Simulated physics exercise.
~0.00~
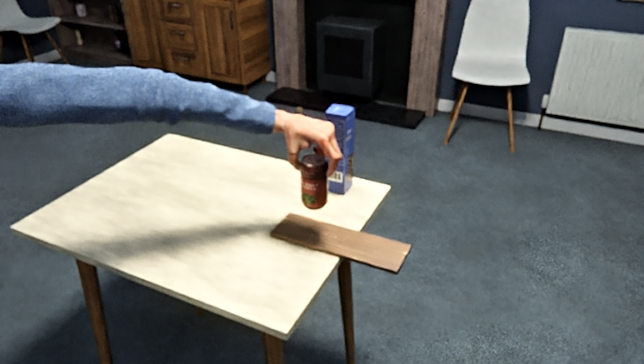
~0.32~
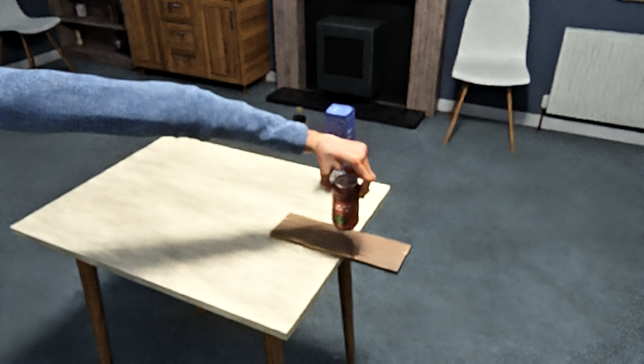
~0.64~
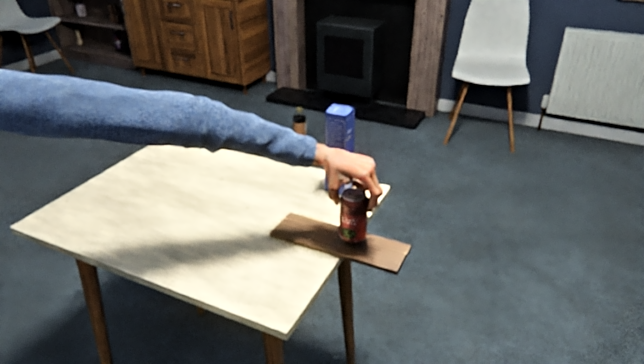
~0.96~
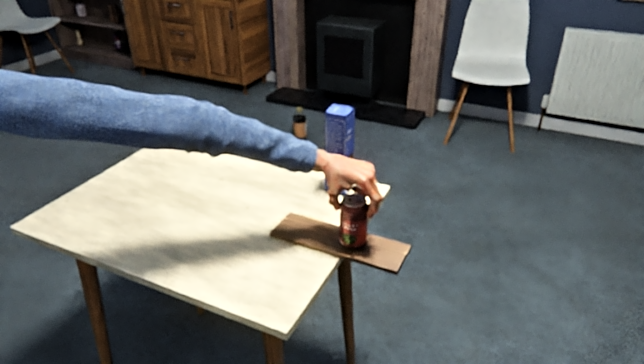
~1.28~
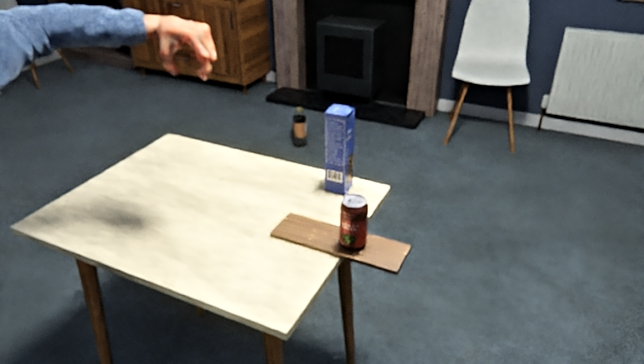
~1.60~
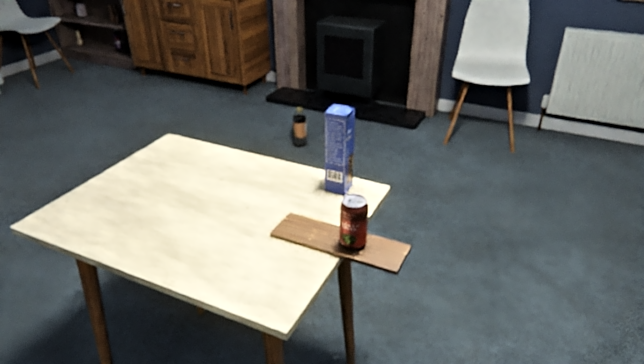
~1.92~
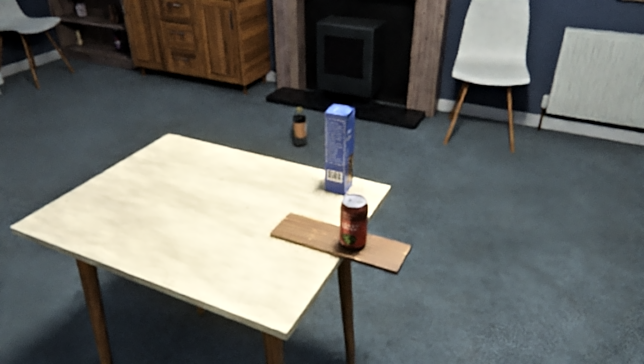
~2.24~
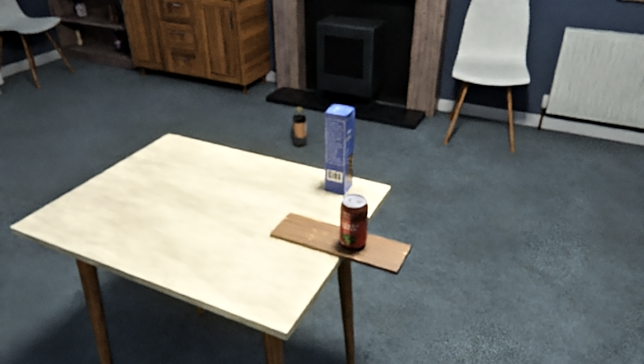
In this clip, a hand lowers a red can onto a brown board overhanging a table's edge, near an upright blue carton, then lets go and withdraws. The can stays upright and the board remains balanced, with everything at rest.
